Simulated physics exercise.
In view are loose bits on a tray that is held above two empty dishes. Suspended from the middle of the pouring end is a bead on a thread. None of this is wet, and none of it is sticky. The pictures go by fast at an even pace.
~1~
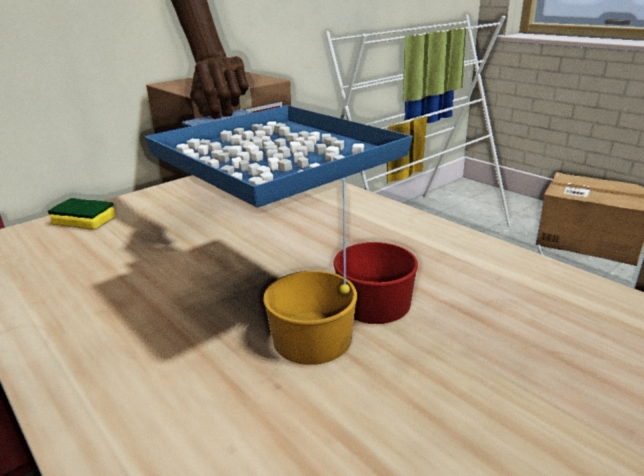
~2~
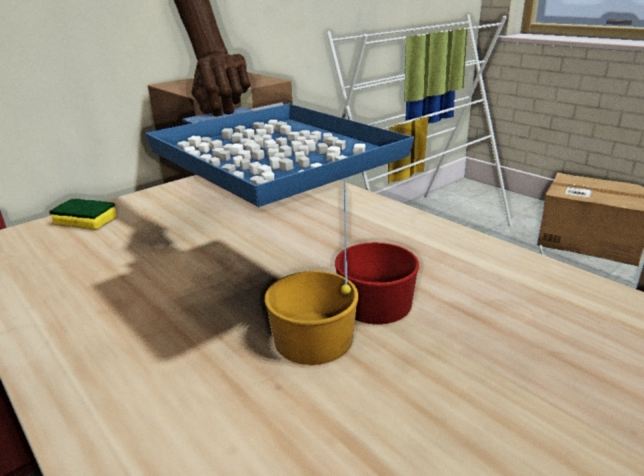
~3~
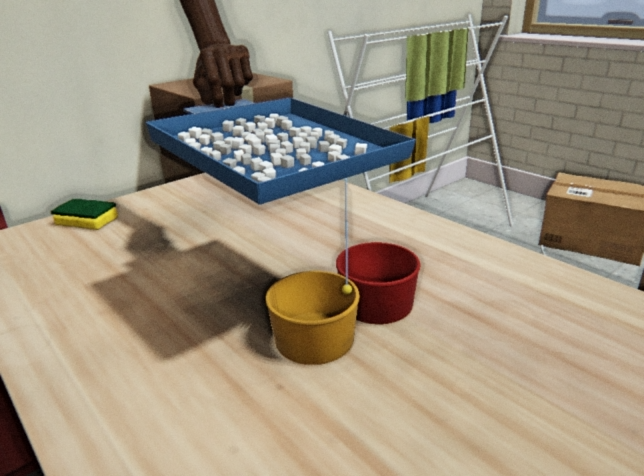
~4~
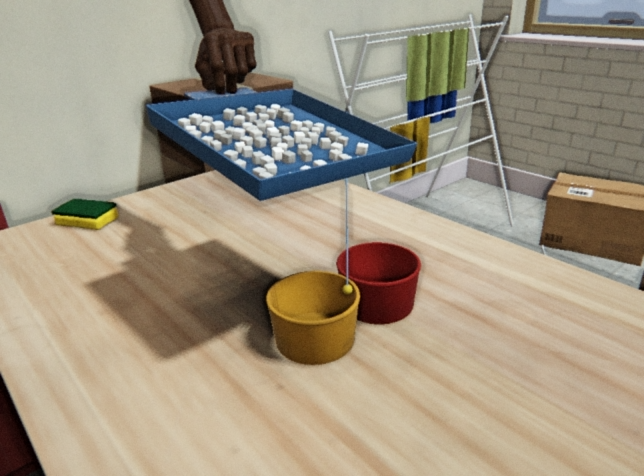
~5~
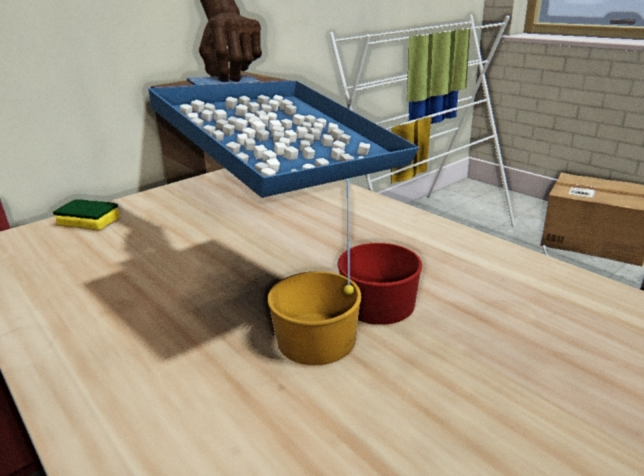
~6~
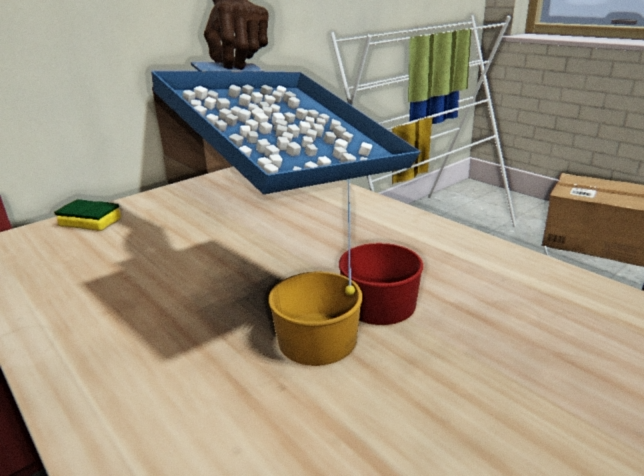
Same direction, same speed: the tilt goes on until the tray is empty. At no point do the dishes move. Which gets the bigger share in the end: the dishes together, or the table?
Most likely the spill will be the greater part.
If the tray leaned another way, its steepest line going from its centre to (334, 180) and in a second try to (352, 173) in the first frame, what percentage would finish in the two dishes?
Roughly 0 per cent, and 0 per cent.
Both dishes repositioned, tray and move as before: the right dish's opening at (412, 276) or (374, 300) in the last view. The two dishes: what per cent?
About 50 and 30 per cent respectively.
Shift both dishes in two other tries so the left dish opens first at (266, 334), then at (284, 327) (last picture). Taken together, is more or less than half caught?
Try 1: A minority of it. Try 2: A minority of it.
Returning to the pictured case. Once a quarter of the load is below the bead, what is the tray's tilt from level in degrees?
Roughly 120 degrees at that moment.
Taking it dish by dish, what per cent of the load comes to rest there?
Count per hundred - left dish ~ 0, right dish ~ 20.
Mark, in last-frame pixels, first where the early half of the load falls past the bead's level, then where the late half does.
At about (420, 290), then at (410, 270).
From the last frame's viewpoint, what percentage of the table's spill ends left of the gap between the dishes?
Left portion: Around 0 %.
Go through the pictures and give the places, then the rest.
The first frame shows corners of the pouring end at (255, 185) and (408, 136), level; middle of the load at (272, 151), sugar cubes; left dish at (341, 332); right dish at (406, 294); bead on its thread at (345, 289).
The second frame shows corners of the pouring end at (257, 184) and (410, 137), level; middle of the load at (273, 150).
The third frame shows corners of the pouring end at (259, 182) and (412, 139), tipped barely, lowest at the right corner; middle of the load at (274, 145).
The fourth frame shows corners of the pouring end at (261, 178) and (414, 143), tipped a little, lowest at the right corner; middle of the load at (275, 139).
The fifth frame shows corners of the pouring end at (265, 176) and (415, 147), tipped a little, lowest at the right corner; middle of the load at (278, 132).
The sixth frame shows corners of the pouring end at (268, 173) and (417, 151), tipped clearly, lowest at the right corner; middle of the load at (281, 126); left dish at (346, 333); right dish at (411, 295).
Soon, tray tipped steeply; all on the tray.
A while on, tray tipped past a quarter turn; nearly all on the tray; a stray few in the right dish; a stray few outside both.
Towards the end, tray tipped past a quarter turn; about a quarter in the right dish; most outside both.
Finally, tray tipped past a quarter turn; none in the left dish; about a quarter in the right dish; most outside both.
